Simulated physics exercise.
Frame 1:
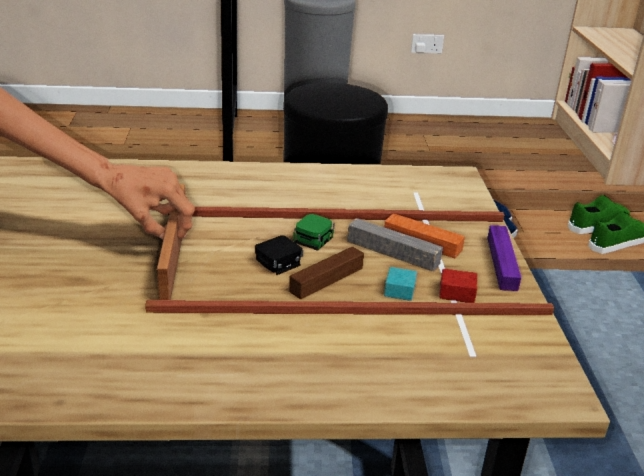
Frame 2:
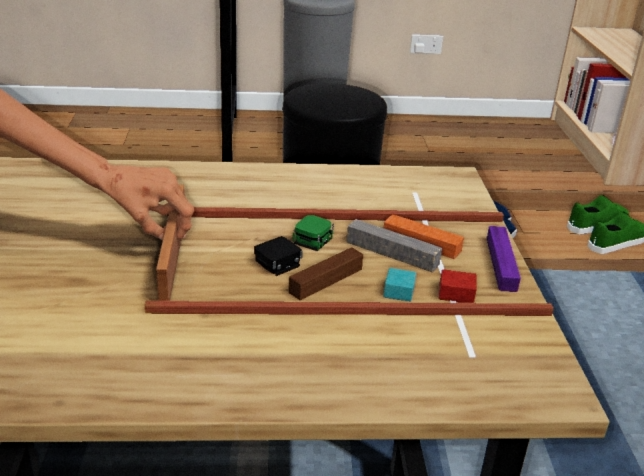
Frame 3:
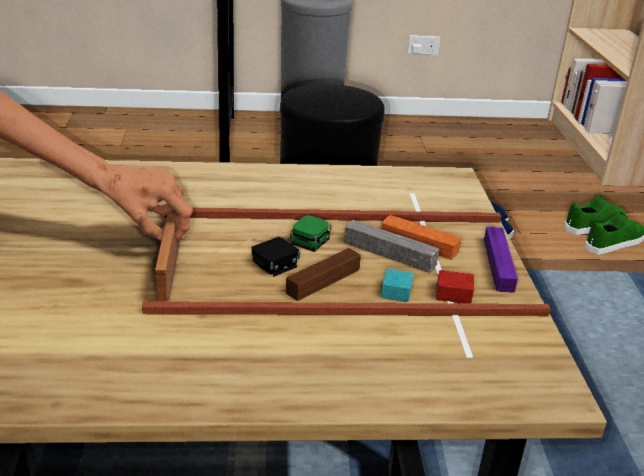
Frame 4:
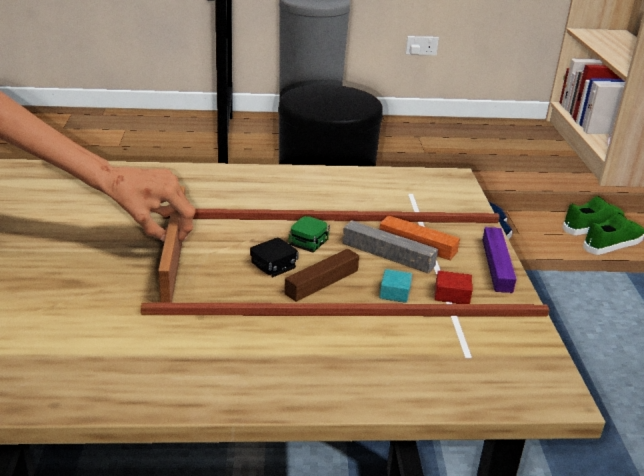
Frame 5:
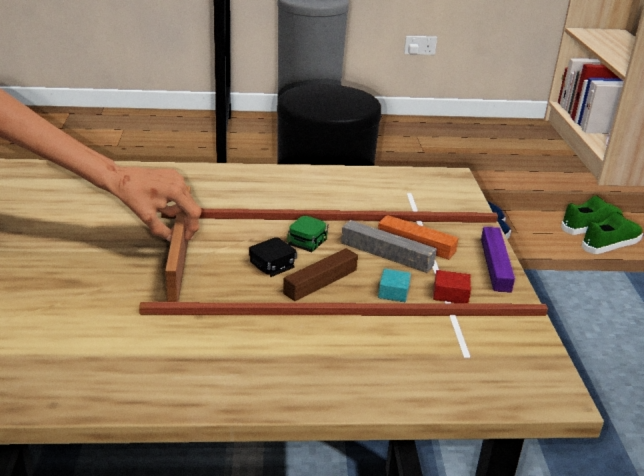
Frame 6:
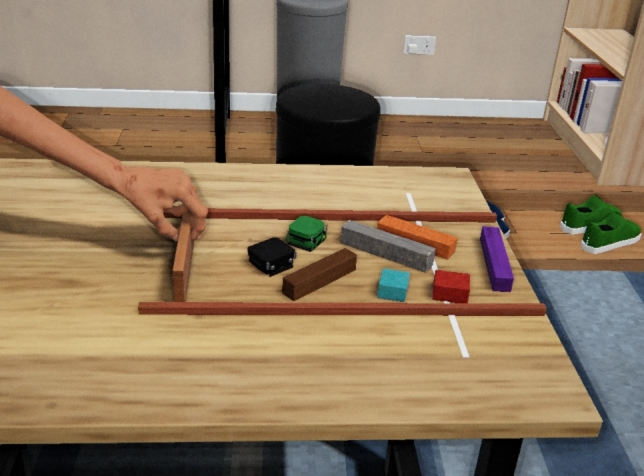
The video shows coloured blocks and bars scattered between two rails on a wooden table, while a hand holds an upright board at the left and, after staying nearly still, slides it slightly right without touching the pieces.
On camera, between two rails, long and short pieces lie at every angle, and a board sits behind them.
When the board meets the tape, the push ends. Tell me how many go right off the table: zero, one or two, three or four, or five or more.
One or two go right off.
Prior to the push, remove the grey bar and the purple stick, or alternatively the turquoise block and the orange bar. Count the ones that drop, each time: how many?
0 and 0.
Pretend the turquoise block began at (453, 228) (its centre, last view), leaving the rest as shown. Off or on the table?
As for the turquoise block, it keeps its place.
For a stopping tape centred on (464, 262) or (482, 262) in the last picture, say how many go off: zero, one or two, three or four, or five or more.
Place by place: 3 or 4, then 3 or 4.
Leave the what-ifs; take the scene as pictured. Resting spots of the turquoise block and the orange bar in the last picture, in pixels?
First (480, 292), then (484, 234).
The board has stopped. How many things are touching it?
It is in contact with 3.
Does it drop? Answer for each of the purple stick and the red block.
Purple stick: Off the edge; red block: Still on top.
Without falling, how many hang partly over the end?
Things overhanging at the end: 2.
A little later, none off yet; purple stick at rest near (496, 257); red block at rest near (451, 287); orange bar at rest near (416, 237).
Next, none off yet; purple stick shifted a little near (507, 257); red block shifted about its own width near (480, 287); orange bar shifted a little near (453, 233).
When it is over, the number that fall off is one or two; down, purple stick.
